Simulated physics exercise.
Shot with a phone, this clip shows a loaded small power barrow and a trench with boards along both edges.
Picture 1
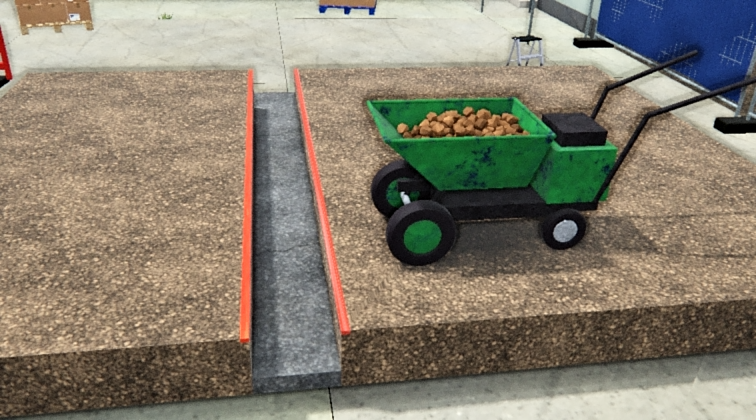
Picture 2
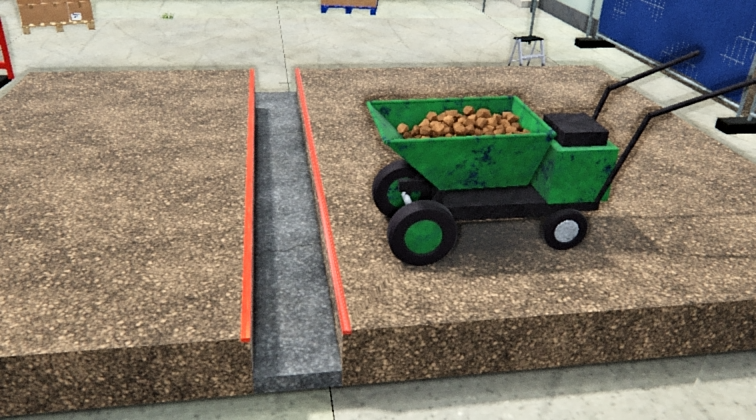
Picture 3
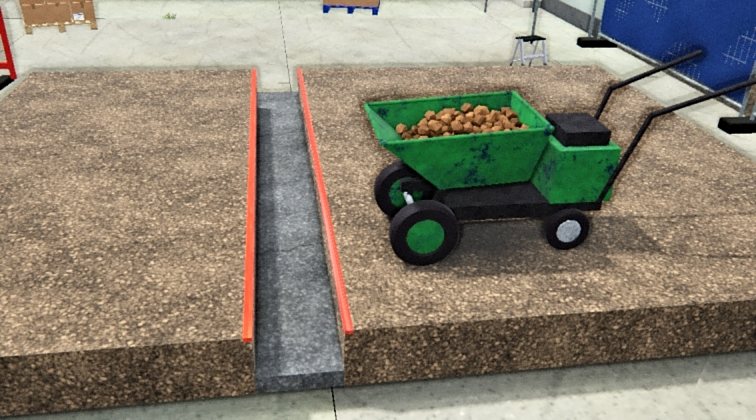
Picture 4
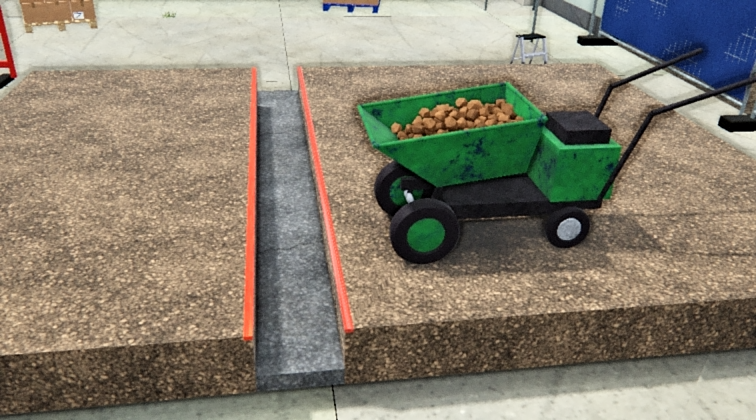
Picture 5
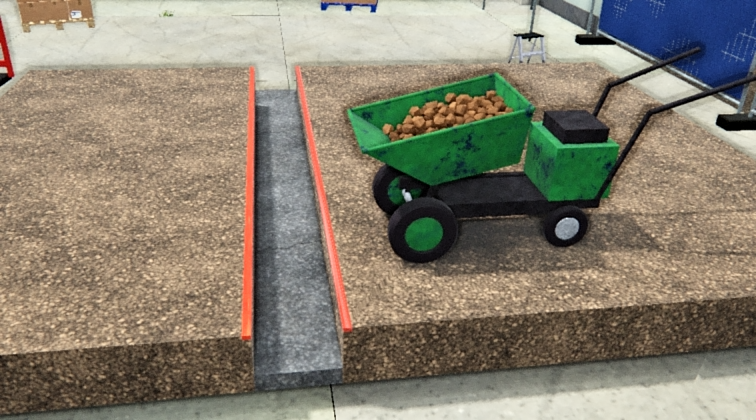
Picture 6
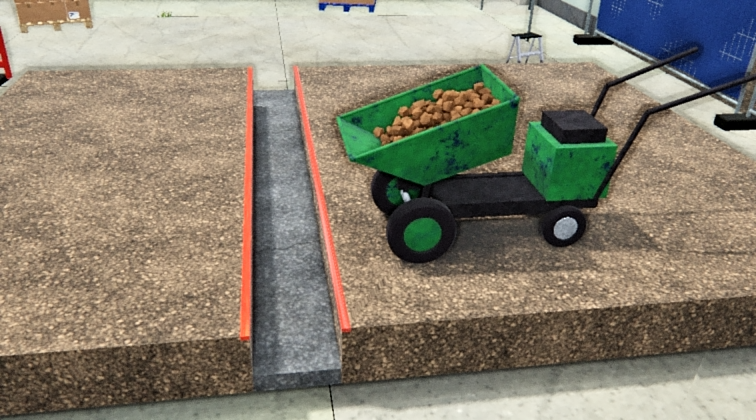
A green power barrow with black wheels and handles, loaded with brown clods, stands on a raised bed of brown, gritty ground in a pale-floored yard, seen from slightly above. To its left runs a grey-bottomed trench edged with orange-red boards, with a blue barrier behind at right. The barrow stays in place while its skip slowly tips forward to the left, the clods staying inside and the view almost still.
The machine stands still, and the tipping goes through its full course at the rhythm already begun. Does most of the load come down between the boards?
Trench holds most.
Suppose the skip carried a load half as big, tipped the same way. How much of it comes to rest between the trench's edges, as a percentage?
Roughly 100 percent of the load.
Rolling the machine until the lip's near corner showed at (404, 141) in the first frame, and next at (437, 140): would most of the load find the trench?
A majority at the first place, then a majority at the second.
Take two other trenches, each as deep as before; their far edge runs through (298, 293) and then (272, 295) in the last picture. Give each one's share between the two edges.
Around 10 percent first, around 60 percent second.
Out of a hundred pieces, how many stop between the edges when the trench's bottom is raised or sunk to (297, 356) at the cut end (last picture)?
Close to 90 per cent, I reckon.
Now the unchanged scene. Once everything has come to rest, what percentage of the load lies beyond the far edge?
I'd estimate about 5 per cent of the load.
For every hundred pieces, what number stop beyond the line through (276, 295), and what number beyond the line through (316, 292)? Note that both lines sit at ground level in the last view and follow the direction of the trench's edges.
Around 40 in a hundred for the first, 90 in a hundred for the second.
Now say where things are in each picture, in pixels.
In the first frame, lip of the skip near (387, 142), level; top of the load near (478, 126), clay clods; first edge of the trench near (339, 293); far edge near (245, 299), the trench nearly as wide as the skip, and about half as deep as wide.
In the second frame, lip of the skip near (386, 142), level; top of the load near (478, 125).
In the third frame, lip of the skip near (383, 144), tipped barely; top of the load near (483, 128).
In the fourth frame, lip of the skip near (375, 147), tipped a little; top of the load near (477, 122).
In the fifth frame, lip of the skip near (364, 152), tipped a little; top of the load near (479, 114).
In the sixth frame, lip of the skip near (352, 160), tipped clearly; top of the load near (467, 108); first edge of the trench near (339, 290); far edge near (246, 297).
Shortly afterwards, skip tipped steeply; the whole lot in the skip.
Next, skip tipped right over; the bulk in the skip; near a quarter in or heaped over the trench; only a few falling.
Some moments later, skip tipped right over; only a few in the skip; all but a few in or heaped over the trench; a little beyond it.
In the end, skip tipped right over; all but a few in or heaped over the trench; a little beyond it.
